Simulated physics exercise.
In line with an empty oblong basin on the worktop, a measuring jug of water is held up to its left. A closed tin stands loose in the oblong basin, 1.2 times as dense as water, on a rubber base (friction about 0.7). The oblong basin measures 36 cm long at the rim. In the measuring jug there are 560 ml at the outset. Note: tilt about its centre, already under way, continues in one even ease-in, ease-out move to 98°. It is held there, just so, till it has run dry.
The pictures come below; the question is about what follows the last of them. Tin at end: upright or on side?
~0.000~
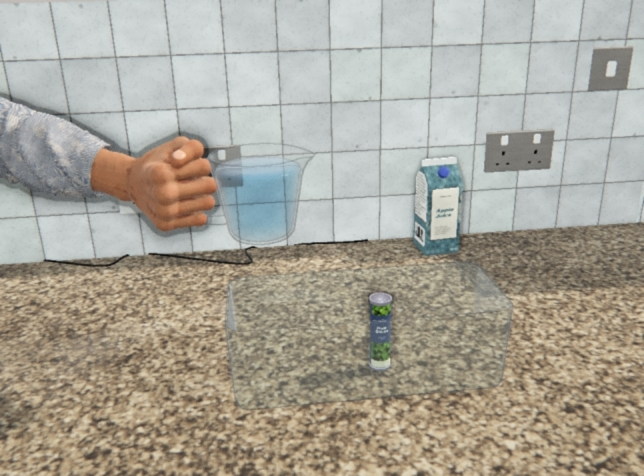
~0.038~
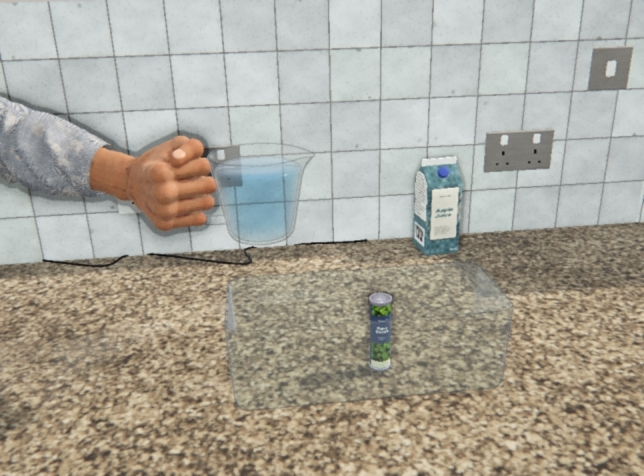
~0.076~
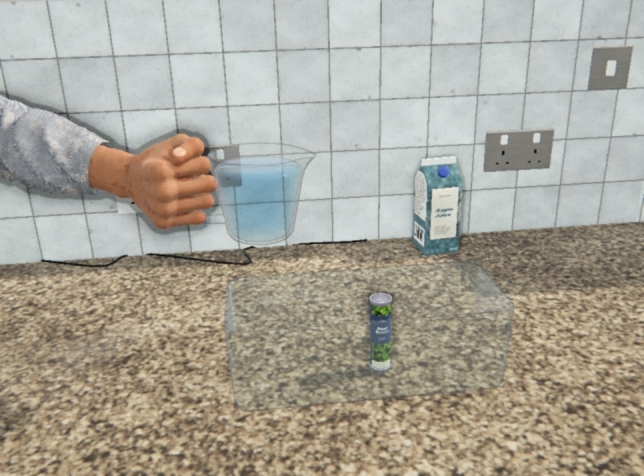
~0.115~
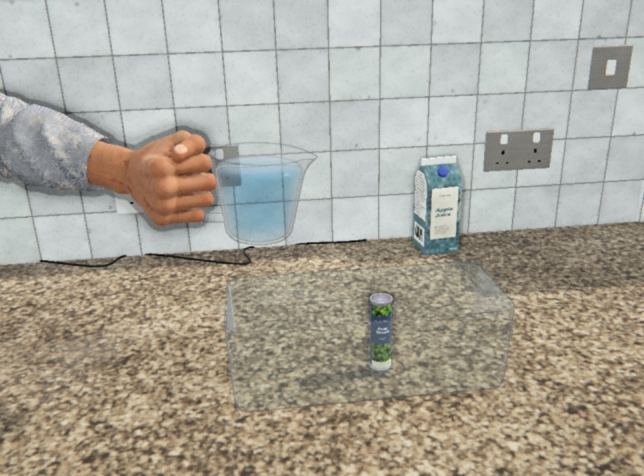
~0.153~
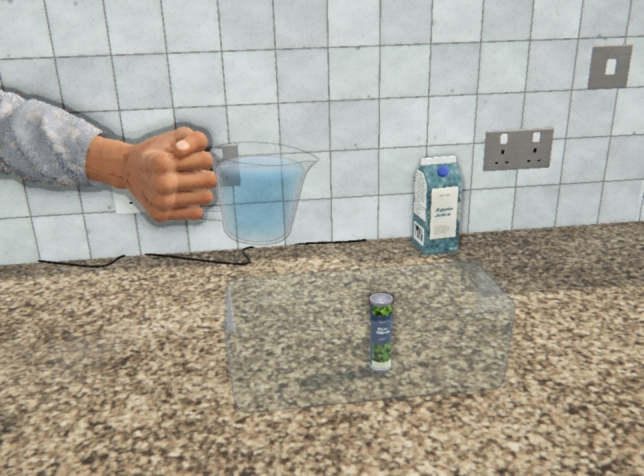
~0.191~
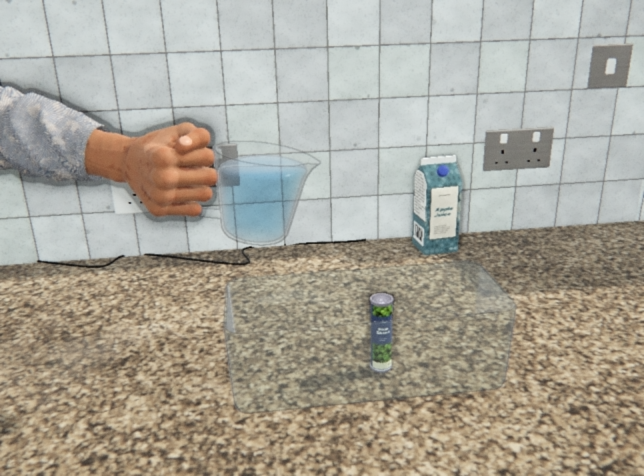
Most likely it will capsize.
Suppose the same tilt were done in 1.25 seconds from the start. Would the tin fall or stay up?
The tin tips over.
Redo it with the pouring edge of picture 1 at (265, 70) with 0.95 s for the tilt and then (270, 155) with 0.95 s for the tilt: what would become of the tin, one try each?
First it stays on its base; then it stays on its base.
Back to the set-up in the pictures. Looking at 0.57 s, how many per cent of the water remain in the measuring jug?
Close to 72 in a hundred.
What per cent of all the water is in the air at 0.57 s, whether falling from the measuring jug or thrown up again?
Close to 22 per cent, I'd say.
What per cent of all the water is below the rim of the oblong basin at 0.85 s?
About 62 %.
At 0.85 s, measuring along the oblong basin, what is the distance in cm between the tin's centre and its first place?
Close to 1 cm.
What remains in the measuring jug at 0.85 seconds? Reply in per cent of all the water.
Roughly 18 per cent.
Then, 0.57 s in, the tilt is 64° and 72 per cent is still to pour; the tin stands where it began.
Then, 0.85 s in, the tilt is 95° and 18 per cent is still to pour; the tin stands 1 cm from where it began.
Then, 1.13 s in, the tilt is 98° and 1 per cent is still to pour; the tin lies on its side.
Then, 1.45 s in, the tilt is 98° and 0 per cent is still to pour; the tin lies on its side.
Finally, the tin lies on its side.
